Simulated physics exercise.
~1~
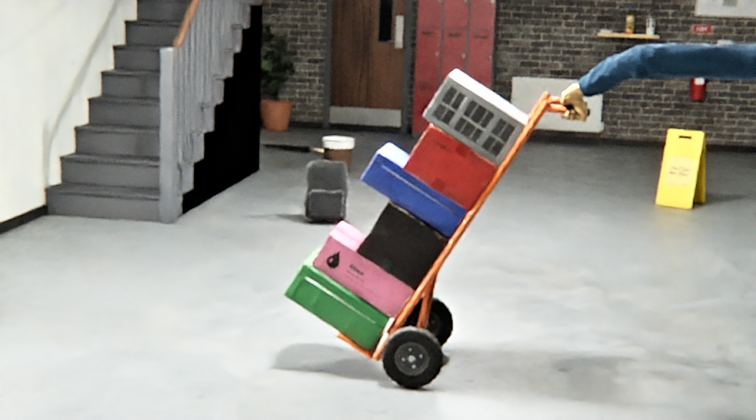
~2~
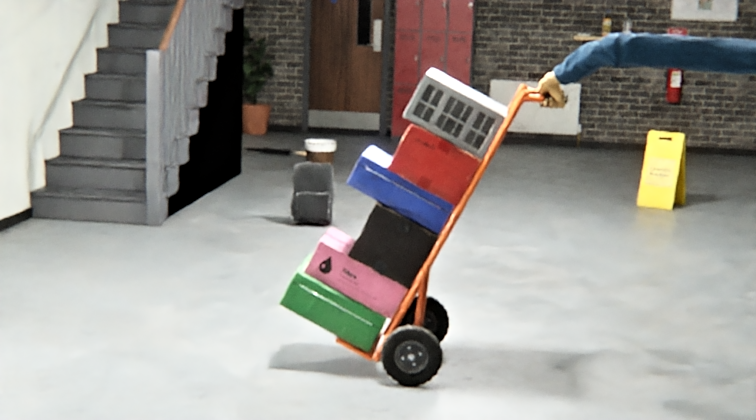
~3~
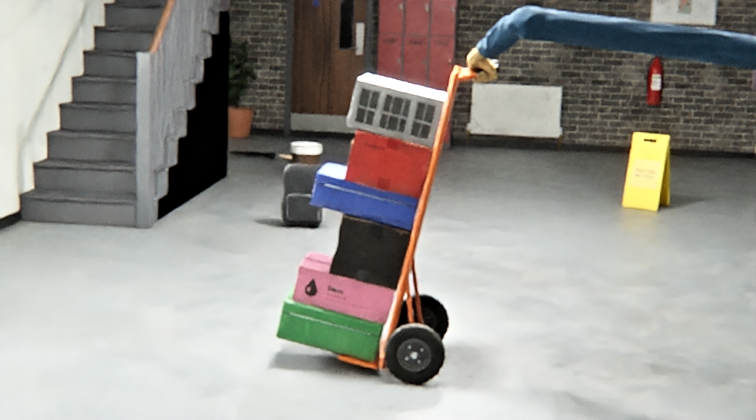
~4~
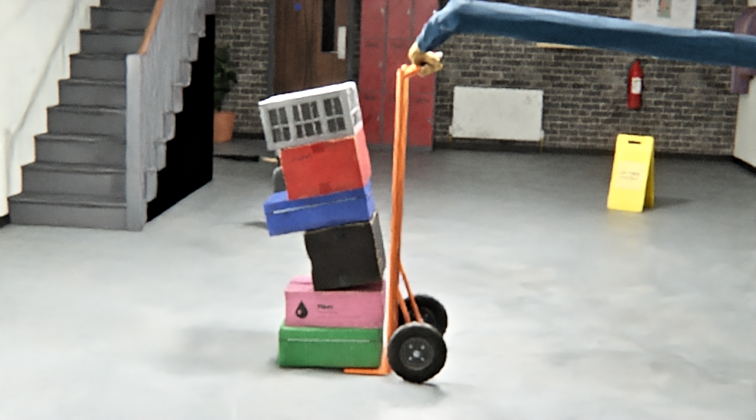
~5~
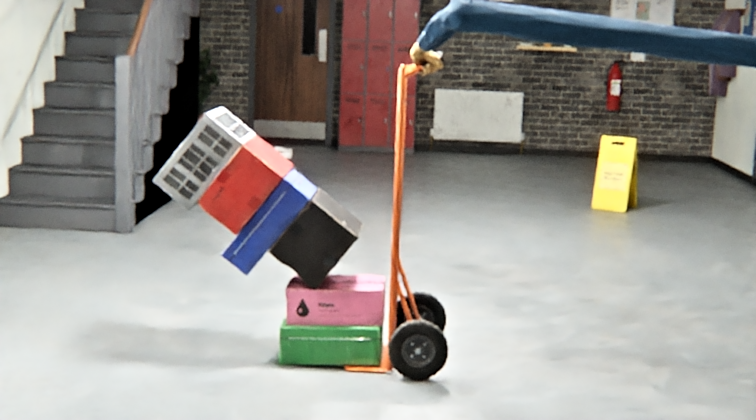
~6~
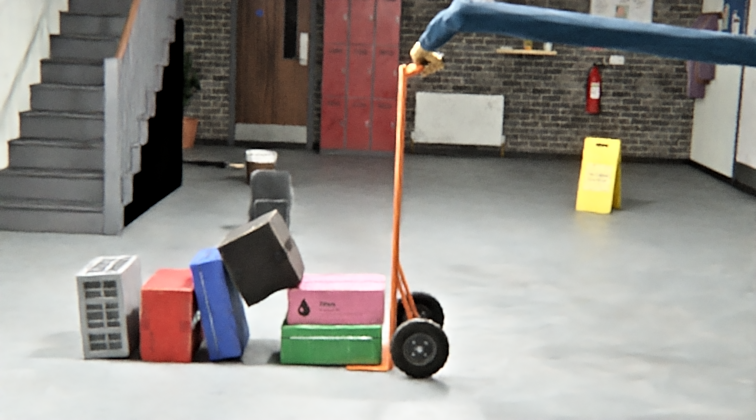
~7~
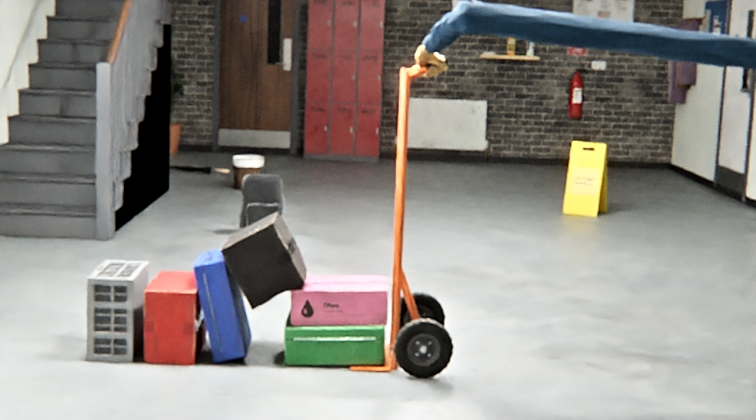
Stacked boxes toppling left off an orange hand truck as a blue-sleeved arm tips it upright, leaving pink and green in place.
